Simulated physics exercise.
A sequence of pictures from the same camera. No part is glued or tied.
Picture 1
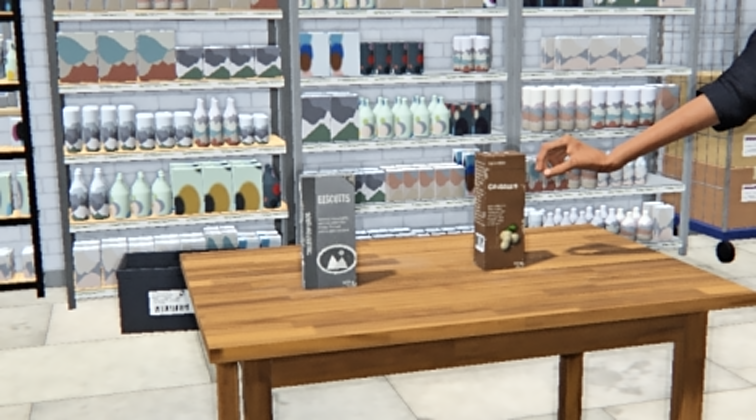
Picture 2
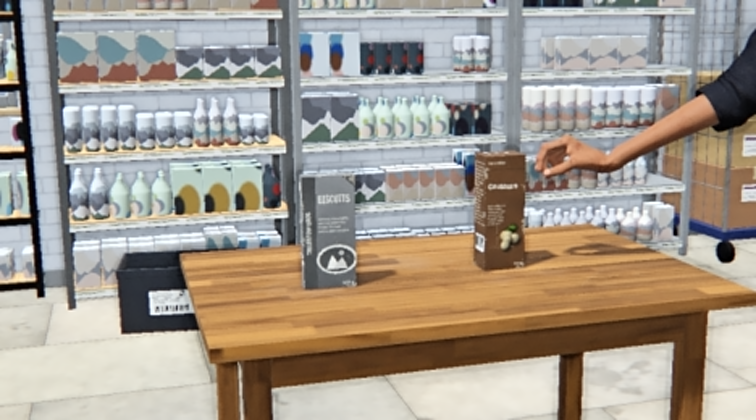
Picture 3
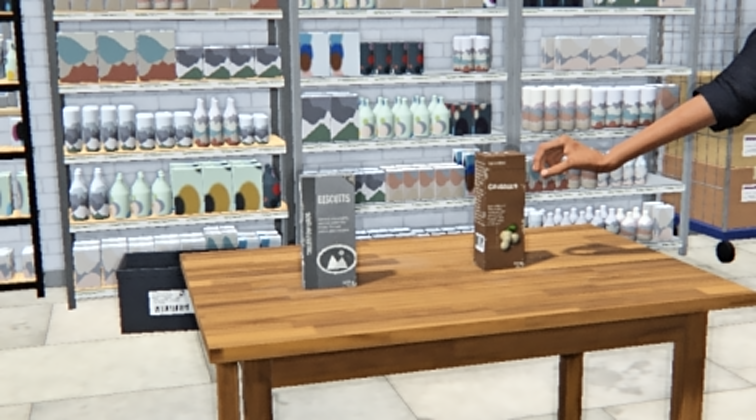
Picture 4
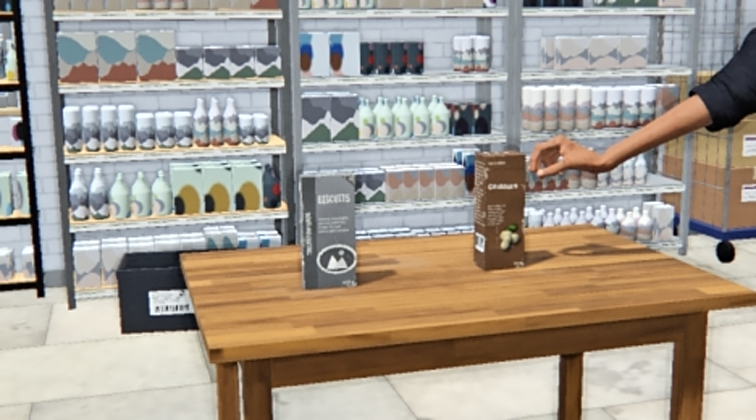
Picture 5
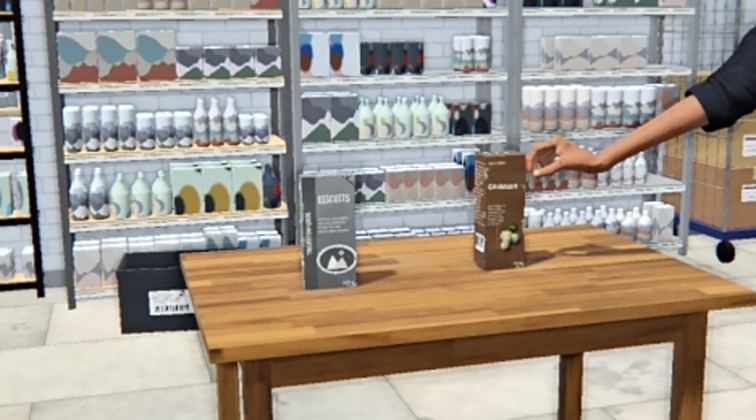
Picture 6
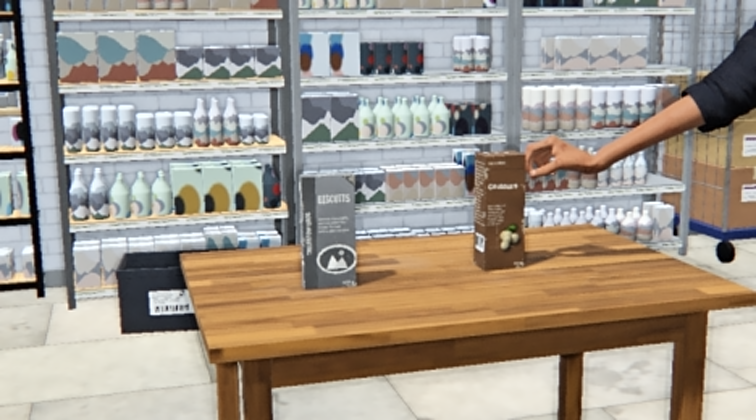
The video shows a gray biscuit box and a brown box standing still on a wooden table before stocked shelves, while a hand at the right shifts slightly left beside the top of the brown box.
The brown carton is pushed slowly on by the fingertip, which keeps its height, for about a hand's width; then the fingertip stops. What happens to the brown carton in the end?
Knocked over.
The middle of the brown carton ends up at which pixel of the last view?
End point in the final view: About (417, 252).
Then, 0.60 s past the last view, brown carton rocked 16° from its first pose near (483, 208).
Then, 1.10 s past the last view, brown carton rocked 61° from its first pose near (441, 226).
Then, 1.20 s past the last view, brown carton on its side near (420, 251).
Finally, down or leaning hard on the table, brown carton. Final places as the last picture's camera would see them, brown carton near (416, 252).
